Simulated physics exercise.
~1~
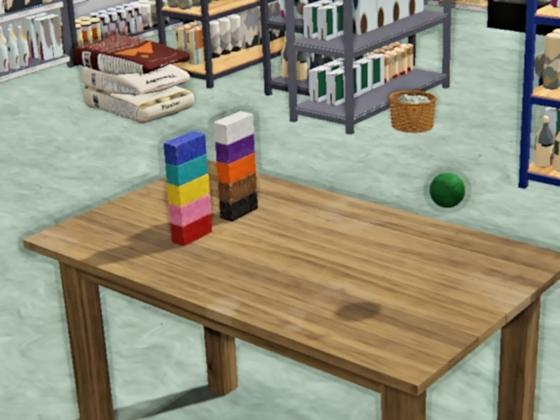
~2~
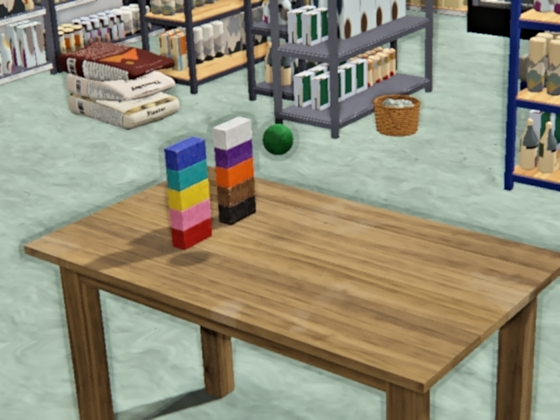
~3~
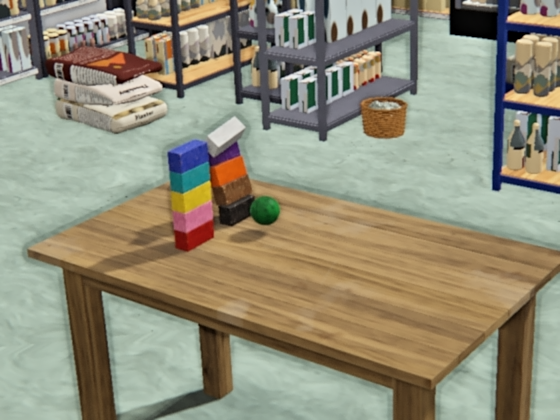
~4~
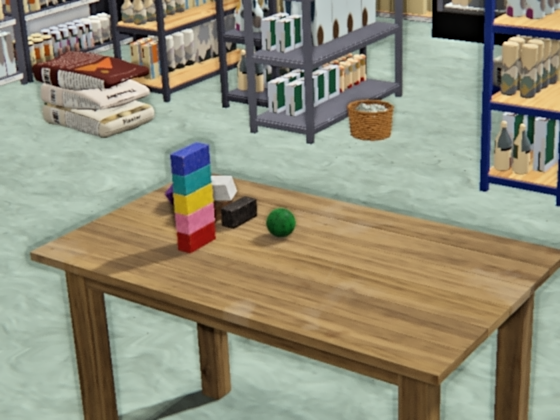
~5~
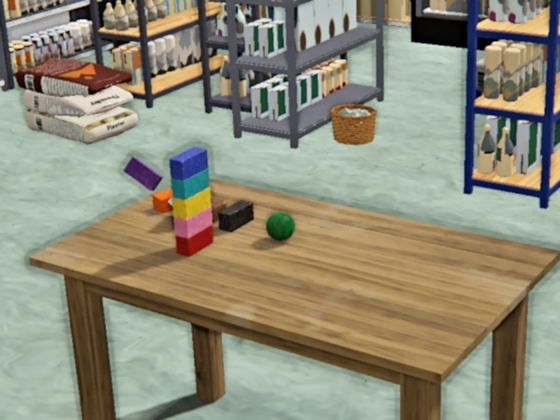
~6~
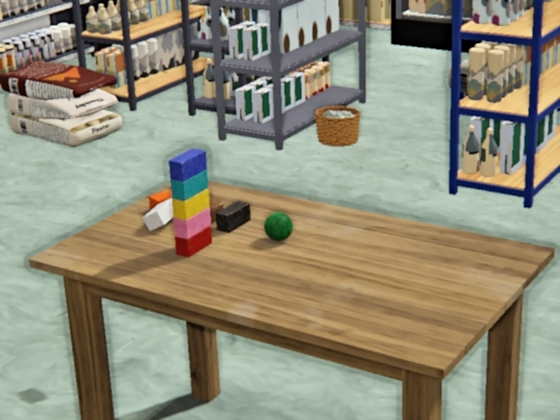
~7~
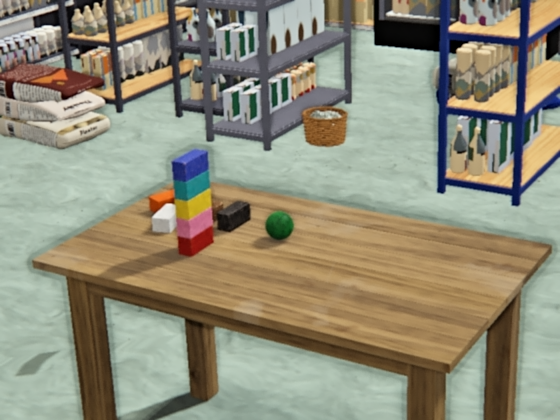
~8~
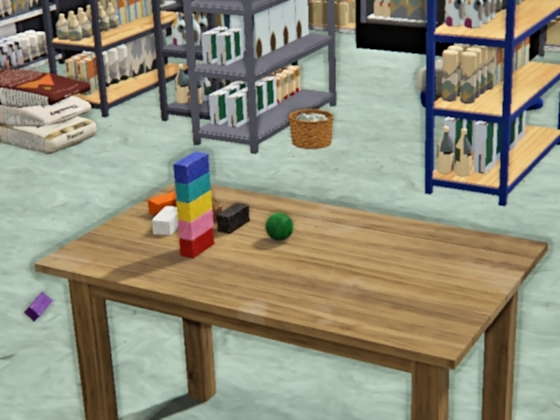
A green ball flew in from the right and struck the rear stack of blocks on a wooden table, toppling its upper blocks; the purple one tumbled to the floor, while the white, orange and brown ones lay near the still-standing front stack.
